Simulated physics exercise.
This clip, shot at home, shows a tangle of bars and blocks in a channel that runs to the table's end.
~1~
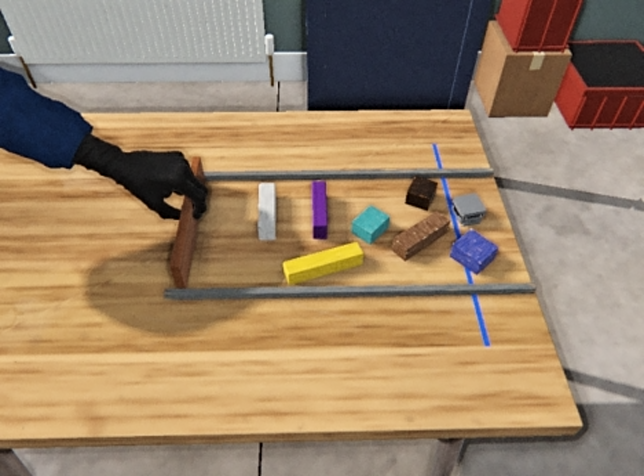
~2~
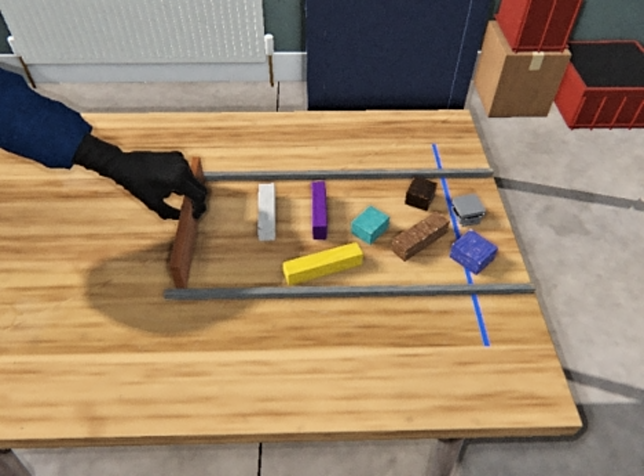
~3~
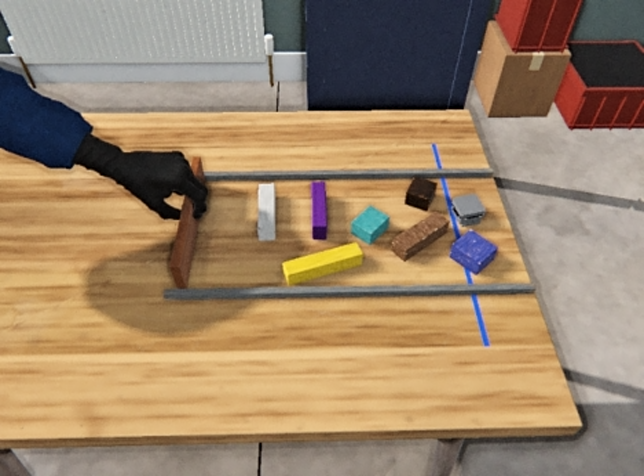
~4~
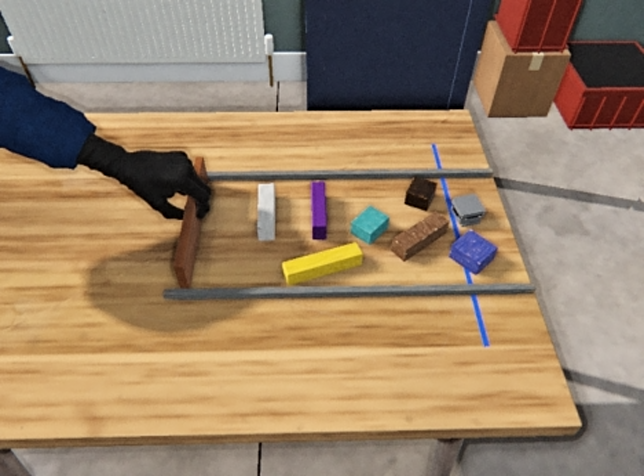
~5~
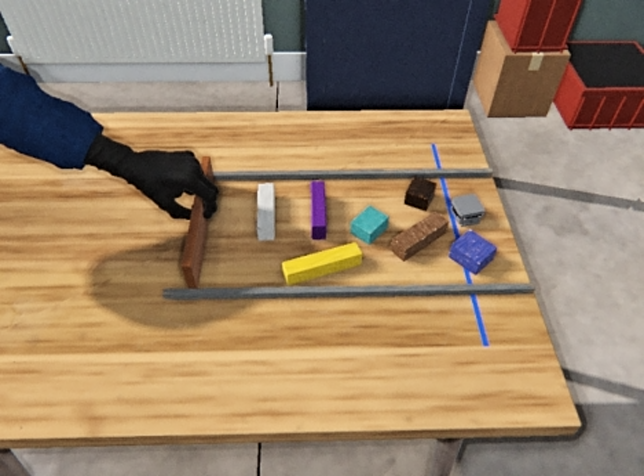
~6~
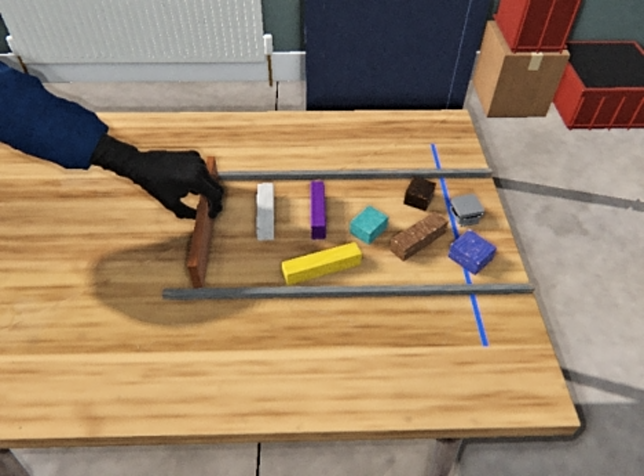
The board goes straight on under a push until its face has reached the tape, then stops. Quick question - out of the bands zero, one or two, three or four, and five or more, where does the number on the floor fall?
Off the edge go just one or two.
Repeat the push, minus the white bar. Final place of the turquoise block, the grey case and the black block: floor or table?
Well, the turquoise block is left in place, the grey case topples off and the black block is left in place.
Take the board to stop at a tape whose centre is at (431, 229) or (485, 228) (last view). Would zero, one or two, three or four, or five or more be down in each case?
For each in order, one to two and five or more.
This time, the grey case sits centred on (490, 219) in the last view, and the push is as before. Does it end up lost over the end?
Lab note: Started there, it ends up below.
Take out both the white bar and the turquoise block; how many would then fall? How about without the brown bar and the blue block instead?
The counts: 1 and 1.
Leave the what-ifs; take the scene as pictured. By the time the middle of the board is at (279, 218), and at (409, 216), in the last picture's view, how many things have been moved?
At first I count 1, and then 8.
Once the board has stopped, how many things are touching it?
Contact count: 2.
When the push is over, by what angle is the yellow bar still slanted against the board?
Out of line by around 45°.
A little later, none off yet; grey case at rest near (466, 211); blue block at rest near (472, 252); black block at rest near (420, 194).
Next, none off yet; grey case shifted about its own width near (488, 197); blue block at rest near (472, 252); black block at rest near (422, 193).
When it is over, the number that fall off is one or two; down, brown bar and grey case.
